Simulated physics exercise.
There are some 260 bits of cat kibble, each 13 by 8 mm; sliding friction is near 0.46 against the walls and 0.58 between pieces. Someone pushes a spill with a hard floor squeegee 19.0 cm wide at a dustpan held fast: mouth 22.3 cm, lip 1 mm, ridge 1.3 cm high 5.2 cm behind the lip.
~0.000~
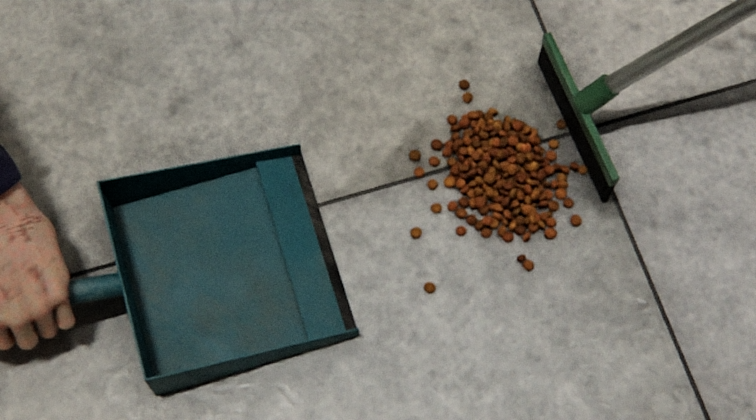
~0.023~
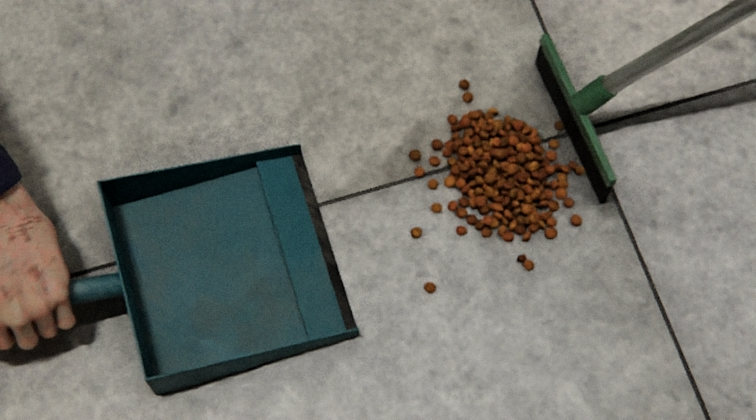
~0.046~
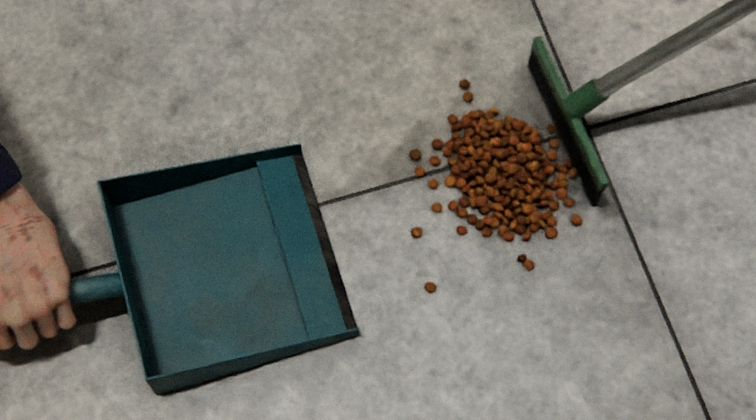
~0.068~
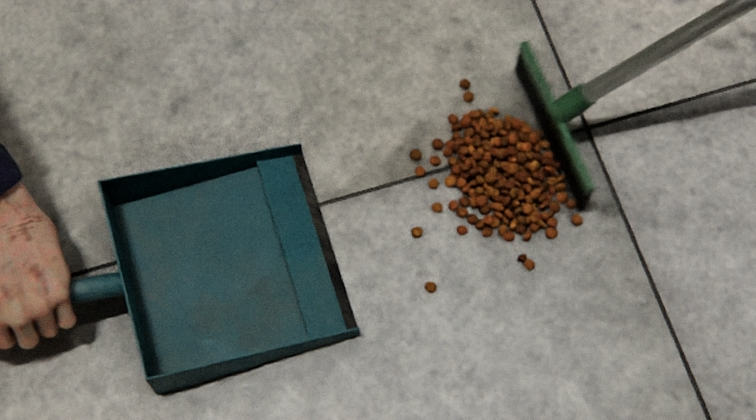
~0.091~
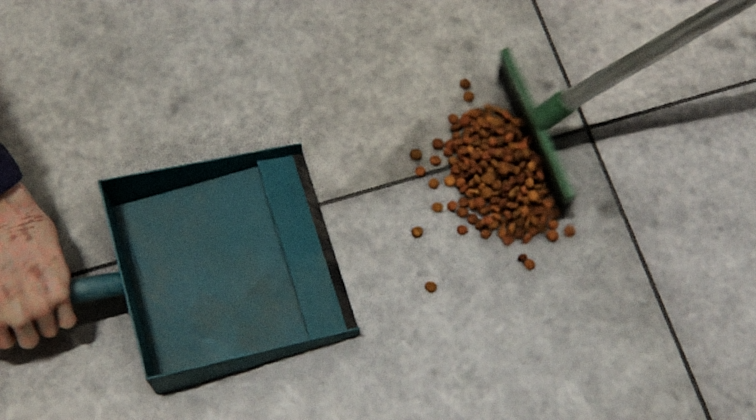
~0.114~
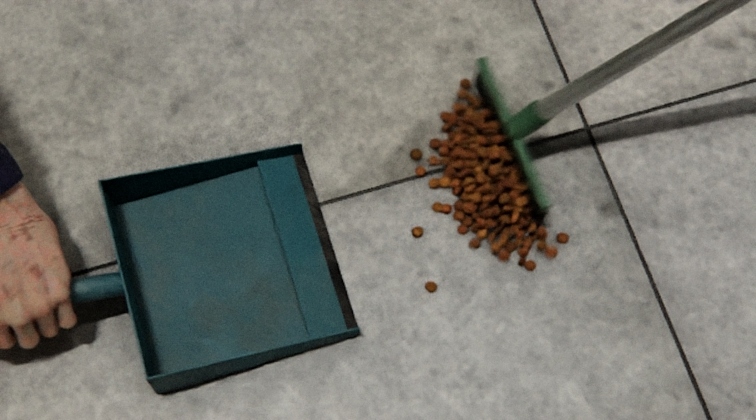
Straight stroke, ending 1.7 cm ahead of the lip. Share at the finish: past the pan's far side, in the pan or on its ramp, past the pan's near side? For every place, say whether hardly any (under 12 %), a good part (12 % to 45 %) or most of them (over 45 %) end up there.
Past the pan's far side: Hardly any; in the pan or on its ramp: Most of them; past the pan's near side: Hardly any.
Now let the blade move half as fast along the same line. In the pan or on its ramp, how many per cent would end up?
Some 50 %.
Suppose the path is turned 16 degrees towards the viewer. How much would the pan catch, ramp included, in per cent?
I'd put it at close to 60 percent.
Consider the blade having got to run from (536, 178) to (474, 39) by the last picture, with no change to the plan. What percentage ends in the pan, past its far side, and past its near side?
The pan gets 35, the far side 20 and the near side 5.
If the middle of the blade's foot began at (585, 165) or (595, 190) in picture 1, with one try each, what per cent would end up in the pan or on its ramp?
Around 70 percent, then around 55 percent.
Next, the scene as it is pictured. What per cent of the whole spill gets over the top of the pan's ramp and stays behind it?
Around 40 in a hundred.
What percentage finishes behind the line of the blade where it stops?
About 10 percent.
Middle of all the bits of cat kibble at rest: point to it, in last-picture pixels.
Est. centre at rest: (298, 252) px.
Then, at 0.21 s, middle of the blade 9 cm from the lip; 0 % over the lip, far side 5 %, near side 5 %.
Then, at 0.27 s, middle of the blade 3 cm from the lip; 25 % over the lip, far side 5 %, near side 5 %.
After 0.47 s, middle of the blade 2 cm from the lip; 65 % over the lip, far side 5 %, near side 10 %.
By 1.1 s all is still; far side 5 %, pan 65 %, near side 10 %, in front of the lip or behind the blade 20 %.
